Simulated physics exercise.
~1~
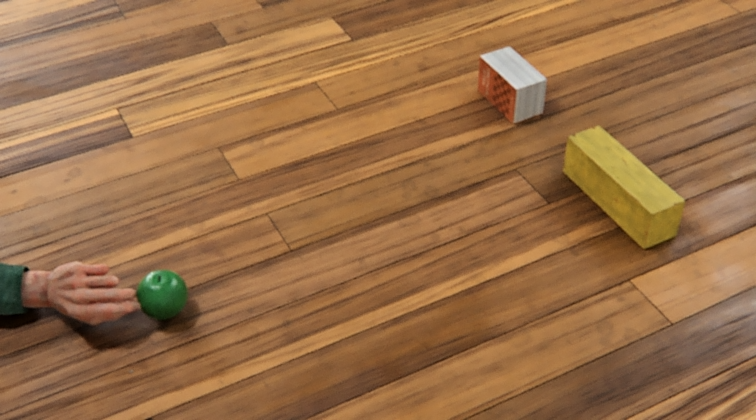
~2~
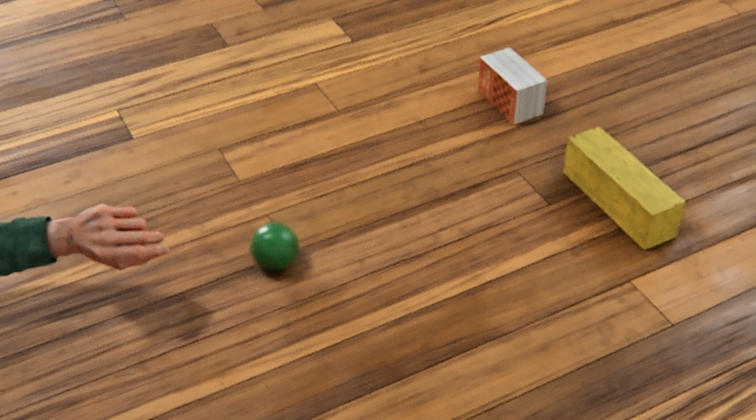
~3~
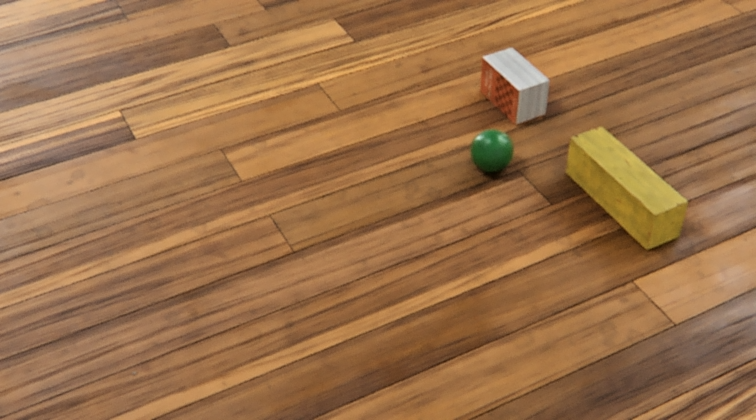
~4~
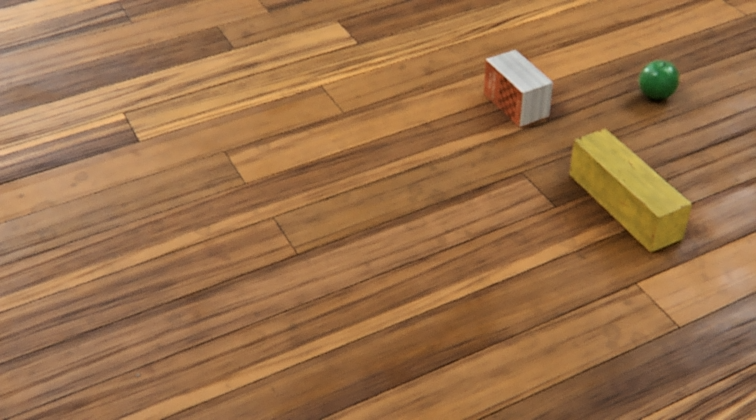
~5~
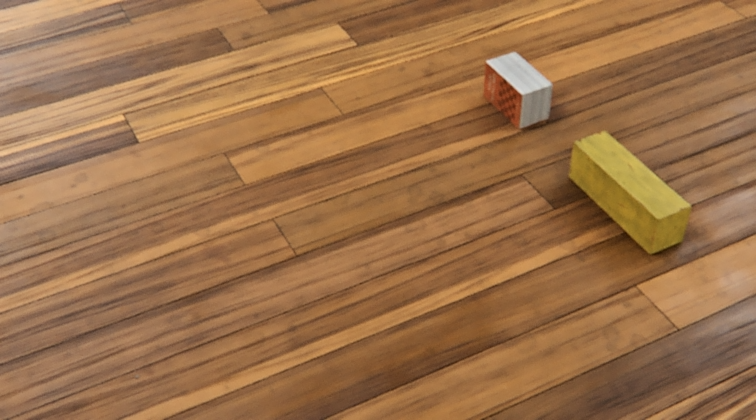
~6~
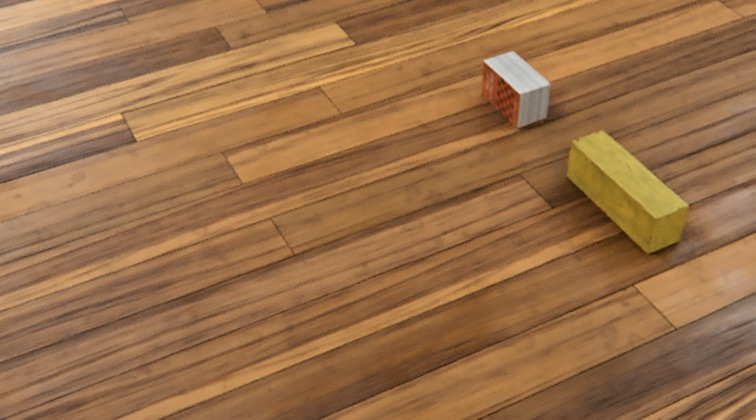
Hand rolling a green apple across a wooden floor, the apple passing between an orange-and-white block and a yellow block, then leaving view.
